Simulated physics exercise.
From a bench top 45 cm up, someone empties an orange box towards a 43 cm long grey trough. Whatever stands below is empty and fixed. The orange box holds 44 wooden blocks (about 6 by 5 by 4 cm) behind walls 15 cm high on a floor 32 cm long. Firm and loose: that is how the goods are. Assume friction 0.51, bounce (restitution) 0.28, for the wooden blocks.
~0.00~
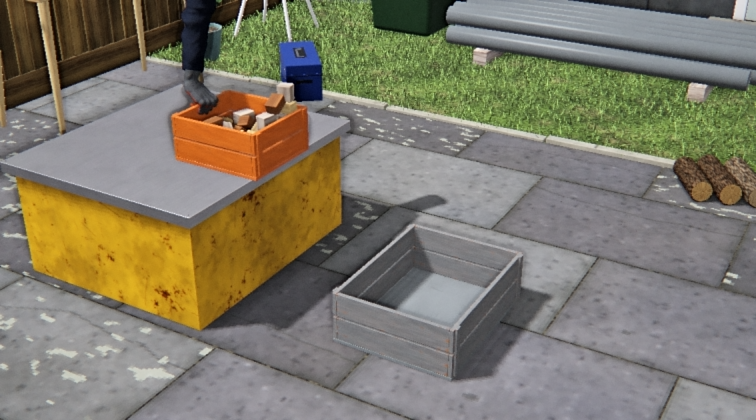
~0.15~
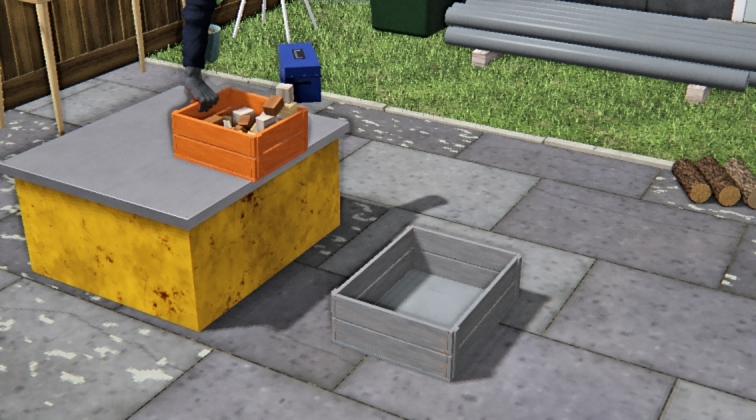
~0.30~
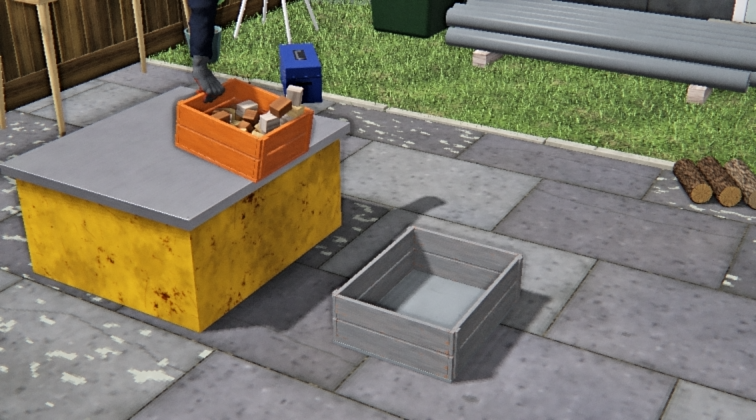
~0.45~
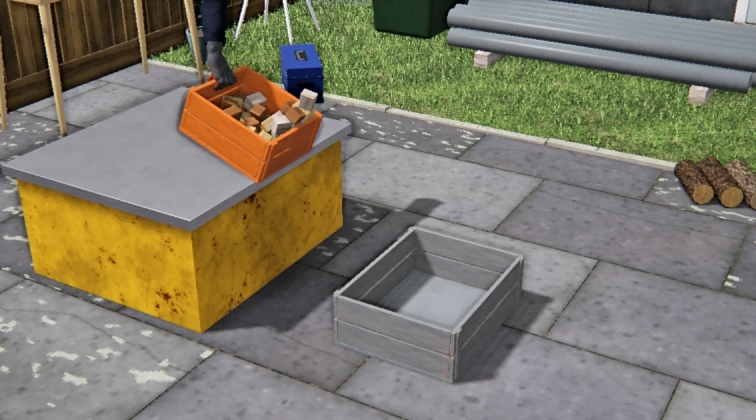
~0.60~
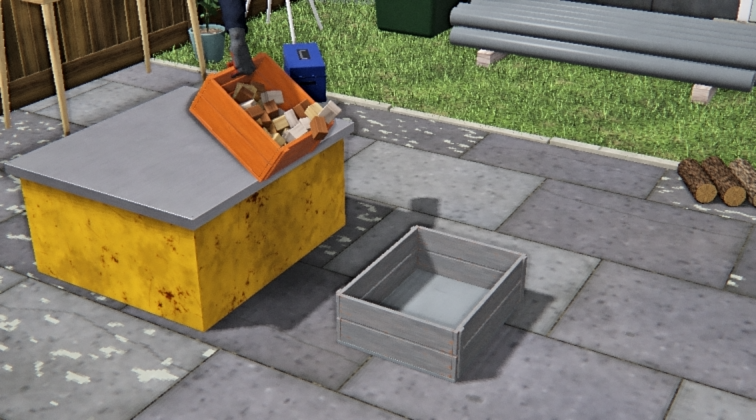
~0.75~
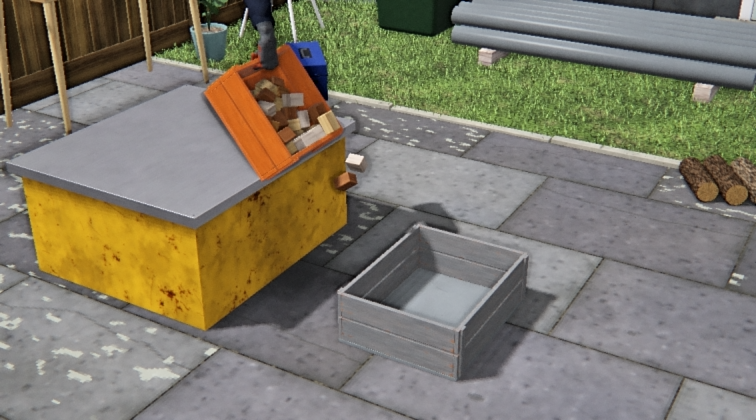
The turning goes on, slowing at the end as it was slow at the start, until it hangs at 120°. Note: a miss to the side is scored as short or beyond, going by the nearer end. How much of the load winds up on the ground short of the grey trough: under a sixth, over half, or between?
More than half of the wooden blocks end on the ground short of the grey trough.
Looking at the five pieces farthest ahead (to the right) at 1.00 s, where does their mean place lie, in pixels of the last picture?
The five leading pieces sit around (355, 202).
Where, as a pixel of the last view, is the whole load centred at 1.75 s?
You'd find the load's middle at roughly (349, 265).
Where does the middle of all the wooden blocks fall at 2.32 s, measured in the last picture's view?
The middle lies near (359, 285).
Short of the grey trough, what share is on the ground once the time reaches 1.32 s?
I'd say near 10 per cent at that moment.
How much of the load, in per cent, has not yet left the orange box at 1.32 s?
That works out to some 85 percent of it.
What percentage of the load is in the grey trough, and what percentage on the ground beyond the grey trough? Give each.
First place roughly 10 per cent, second place roughly 0 per cent.
After 1.00 s, tilt 78°; 41 still in the orange box, 2 on the ground short of the grey trough and 1 in the air.
After 1.32 s, tilt 107°; 38 still in the orange box, 5 on the ground short of the grey trough and 1 in the air.
After 1.75 s, tilt 120°; 7 still in the orange box, 3 in the grey trough, 20 on the ground short of the grey trough and 14 in the air.
Final count (at 2.32 s), 5 in the grey trough and 39 on the ground short of the grey trough. Asked share, 39 of 44, 89 per cent.
